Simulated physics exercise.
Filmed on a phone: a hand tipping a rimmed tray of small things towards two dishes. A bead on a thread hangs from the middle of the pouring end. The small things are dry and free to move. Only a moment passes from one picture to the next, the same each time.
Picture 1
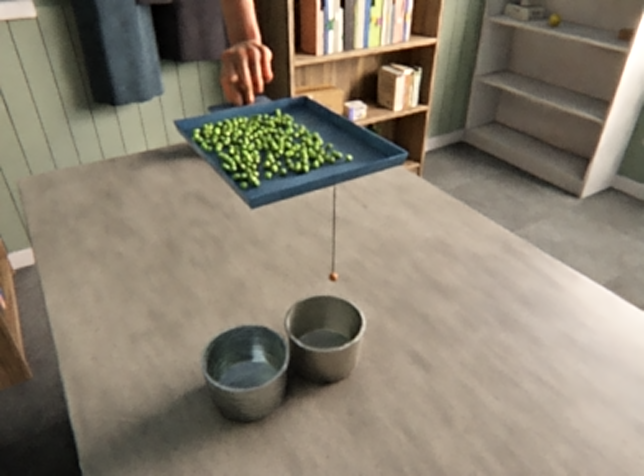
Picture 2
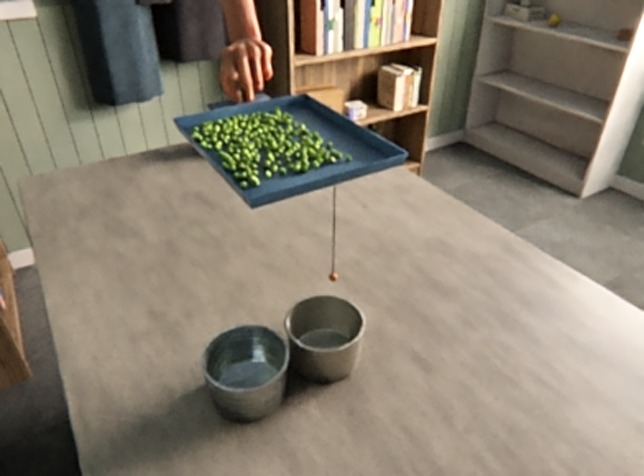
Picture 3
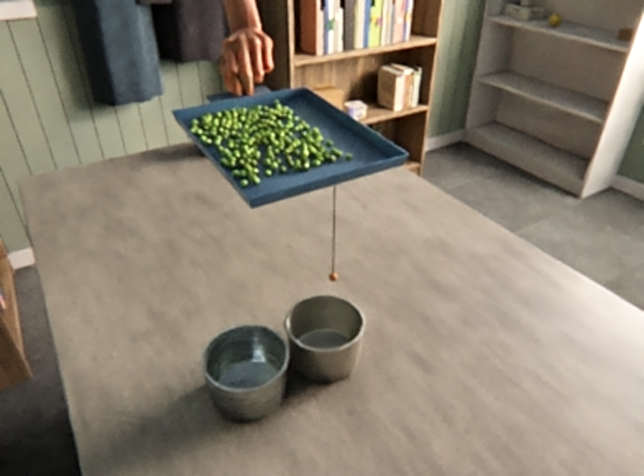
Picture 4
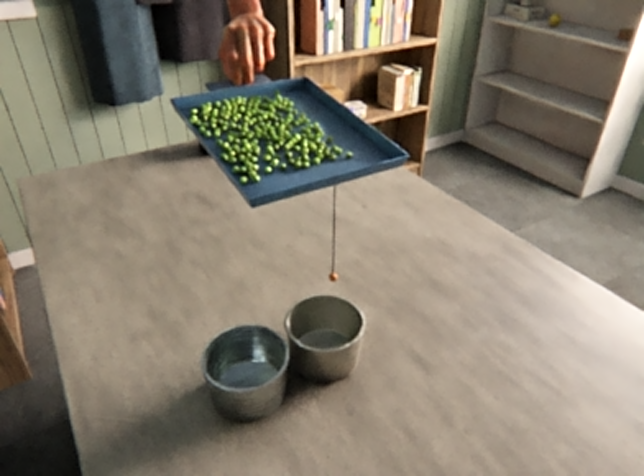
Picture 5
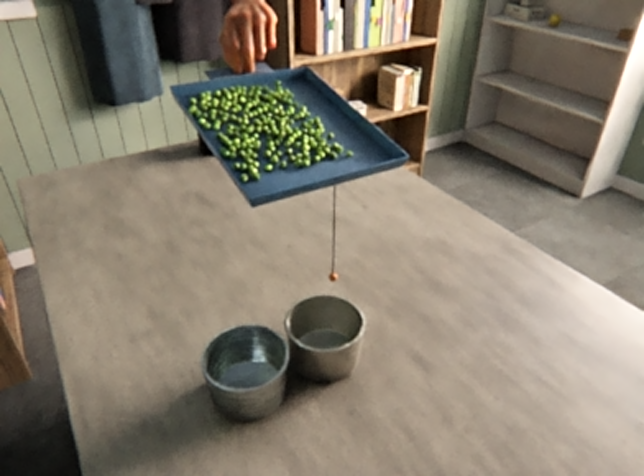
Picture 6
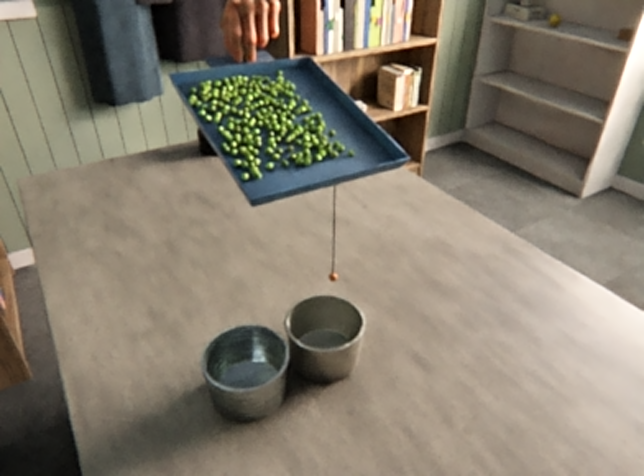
To begin with, a hand holds a blue rimmed tray of green peas level above a table with two metal dishes, a bead hanging on a thread from its near end. The hand then slowly raises the far end, tilting the tray gradually more steeply, while the peas stay spread across it.
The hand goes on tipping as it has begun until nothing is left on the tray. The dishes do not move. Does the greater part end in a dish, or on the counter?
Together they catch less than half.
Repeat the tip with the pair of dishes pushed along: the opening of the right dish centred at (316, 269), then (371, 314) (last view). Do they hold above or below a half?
First below a half, then the larger part.
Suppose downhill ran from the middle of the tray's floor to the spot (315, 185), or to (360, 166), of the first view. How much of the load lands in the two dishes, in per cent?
About 70 and 0 per cent.
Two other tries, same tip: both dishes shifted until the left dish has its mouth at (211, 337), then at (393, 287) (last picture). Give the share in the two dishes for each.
Roughly 0 per cent, and 50 per cent.
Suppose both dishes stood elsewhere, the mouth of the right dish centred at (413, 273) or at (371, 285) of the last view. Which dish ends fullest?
At the first place the left dish, at the second the right dish.
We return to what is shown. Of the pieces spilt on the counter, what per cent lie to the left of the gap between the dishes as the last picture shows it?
About 0 per cent.
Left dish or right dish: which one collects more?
Fuller: The right one.
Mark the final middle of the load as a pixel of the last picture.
Around (365, 347).
Just after the last frame, tray tipped steeply; almost all on the tray; just a few in the right dish; just a few outside both; about a tenth in the air.
A moment on, tray tipped right over; the larger part on the tray; just a few in the left dish; about a tenth in the right dish; about a tenth outside both; about a tenth in the air.
Further on, tray tipped past a quarter turn; just a few in the left dish; roughly a third in the right dish; roughly two thirds outside both.
When it is over, tray tipped past a quarter turn; just a few in the left dish; roughly a third in the right dish; roughly two thirds outside both.
